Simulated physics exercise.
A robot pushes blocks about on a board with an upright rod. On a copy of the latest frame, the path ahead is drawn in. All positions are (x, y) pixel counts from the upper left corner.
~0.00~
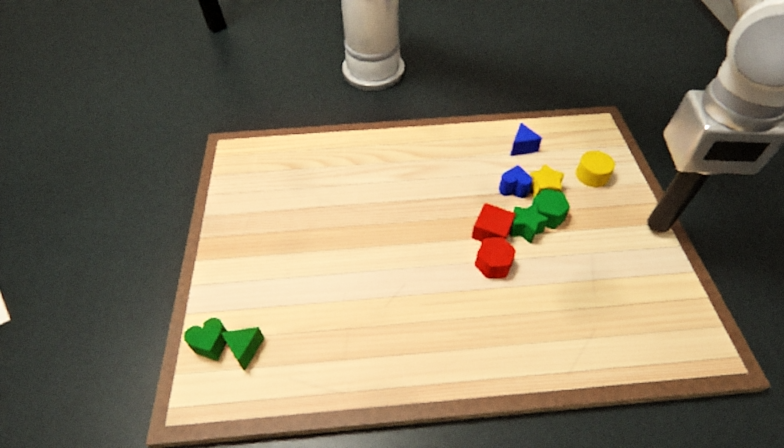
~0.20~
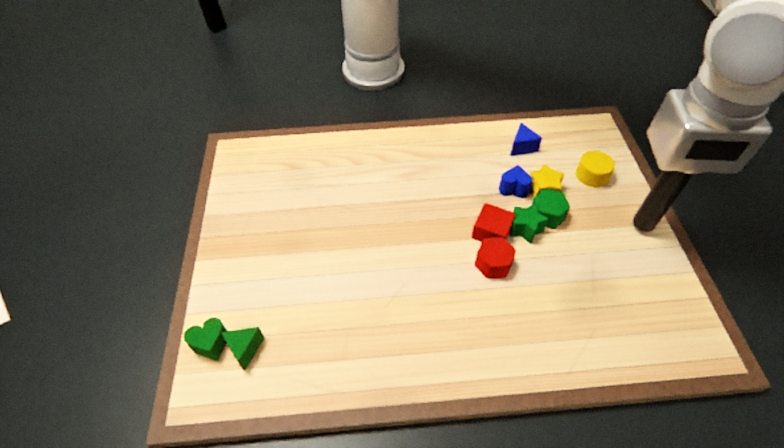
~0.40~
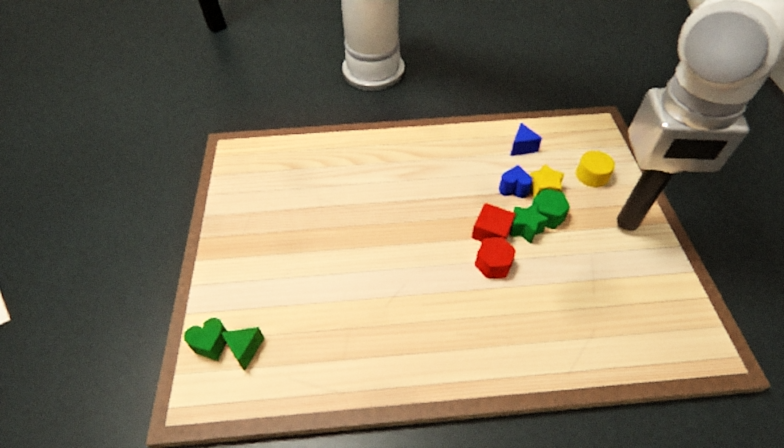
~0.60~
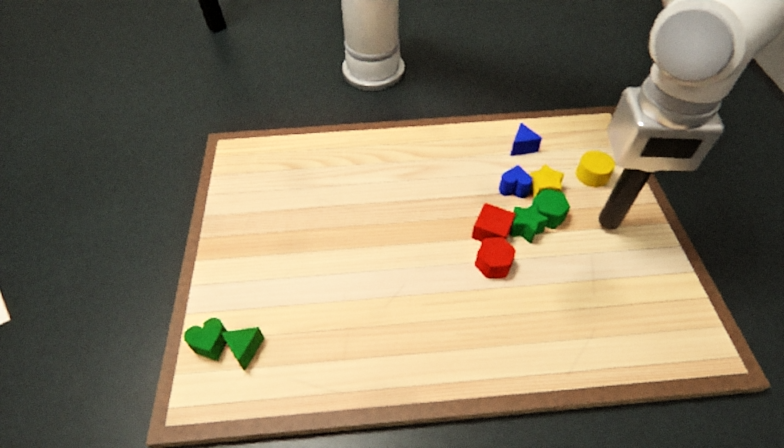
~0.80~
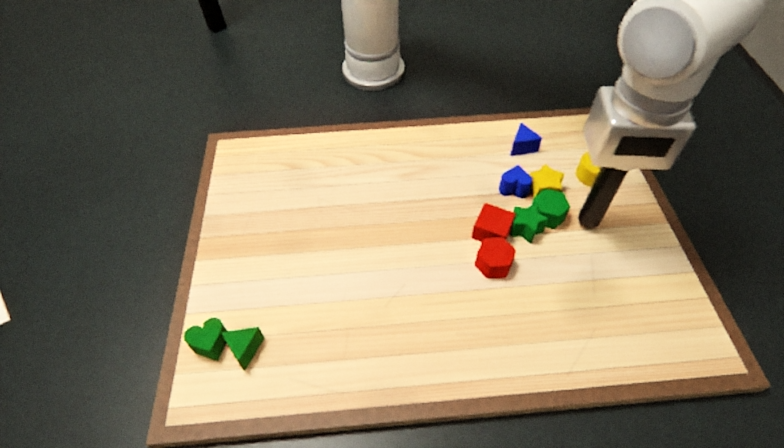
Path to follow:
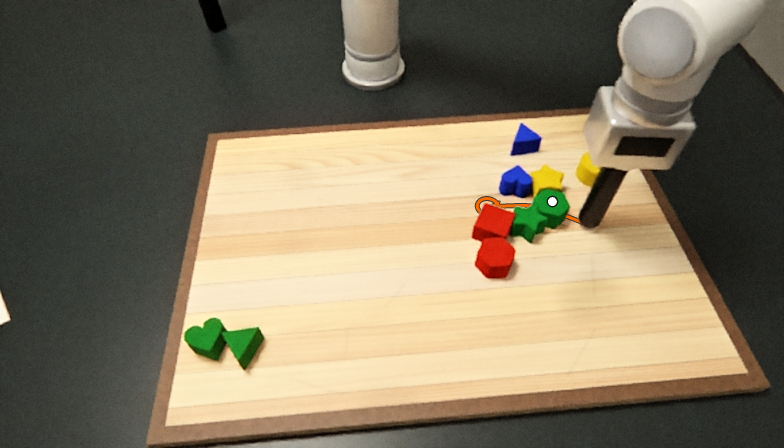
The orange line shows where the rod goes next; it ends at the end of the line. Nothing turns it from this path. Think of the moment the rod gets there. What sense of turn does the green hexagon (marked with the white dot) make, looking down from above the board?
From above, it turns clockwise.
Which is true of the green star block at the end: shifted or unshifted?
It's moved.
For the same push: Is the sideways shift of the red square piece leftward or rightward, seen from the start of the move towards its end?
The answer is left.
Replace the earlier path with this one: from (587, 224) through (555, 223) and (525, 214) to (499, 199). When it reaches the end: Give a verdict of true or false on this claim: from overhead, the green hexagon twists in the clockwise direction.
That claim is true.
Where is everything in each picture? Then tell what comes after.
In the first picture, rod's lower end at (658, 224); red square piece at (495, 219); blue heart-shaped block at (517, 175); green star block at (530, 216); yellow star block at (548, 177); green hexagon at (552, 202).
In the second picture, rod at (644, 223); blocks still.
In the third picture, rod at (628, 222); blocks still.
In the fourth picture, rod at (609, 221); blocks still.
In the fifth picture, rod at (589, 220); red square piece at (495, 219); blue heart-shaped block at (517, 175); green star block at (530, 216); yellow star block at (548, 177); green hexagon at (552, 202).
Drawn move, from (587, 224) via (537, 207), ending at (488, 207); the dot is on the green hexagon.
On the path given first. One third of the way, rod at (555, 207); red square piece at (484, 222), turned 20° anticlockwise; blue heart-shaped block at (510, 172); green star block at (513, 211), turned 25° anticlockwise; yellow star block at (546, 175), turned 20° clockwise; green hexagon at (529, 193).
Two thirds of the way, rod at (521, 201); red square piece at (470, 230), turned 50° anticlockwise; blue heart-shaped block at (499, 166), turned 40° clockwise; green star block at (488, 209), turned 45° anticlockwise; yellow star block at (543, 172), turned 35° clockwise; green hexagon at (495, 188).
At the end, rod at (489, 202); red square piece at (464, 235), turned 70° anticlockwise; blue heart-shaped block at (499, 165), turned 40° clockwise; green star block at (474, 210), turned 65° anticlockwise; yellow star block at (543, 172), turned 35° clockwise; green hexagon at (466, 181), turned 20° clockwise.
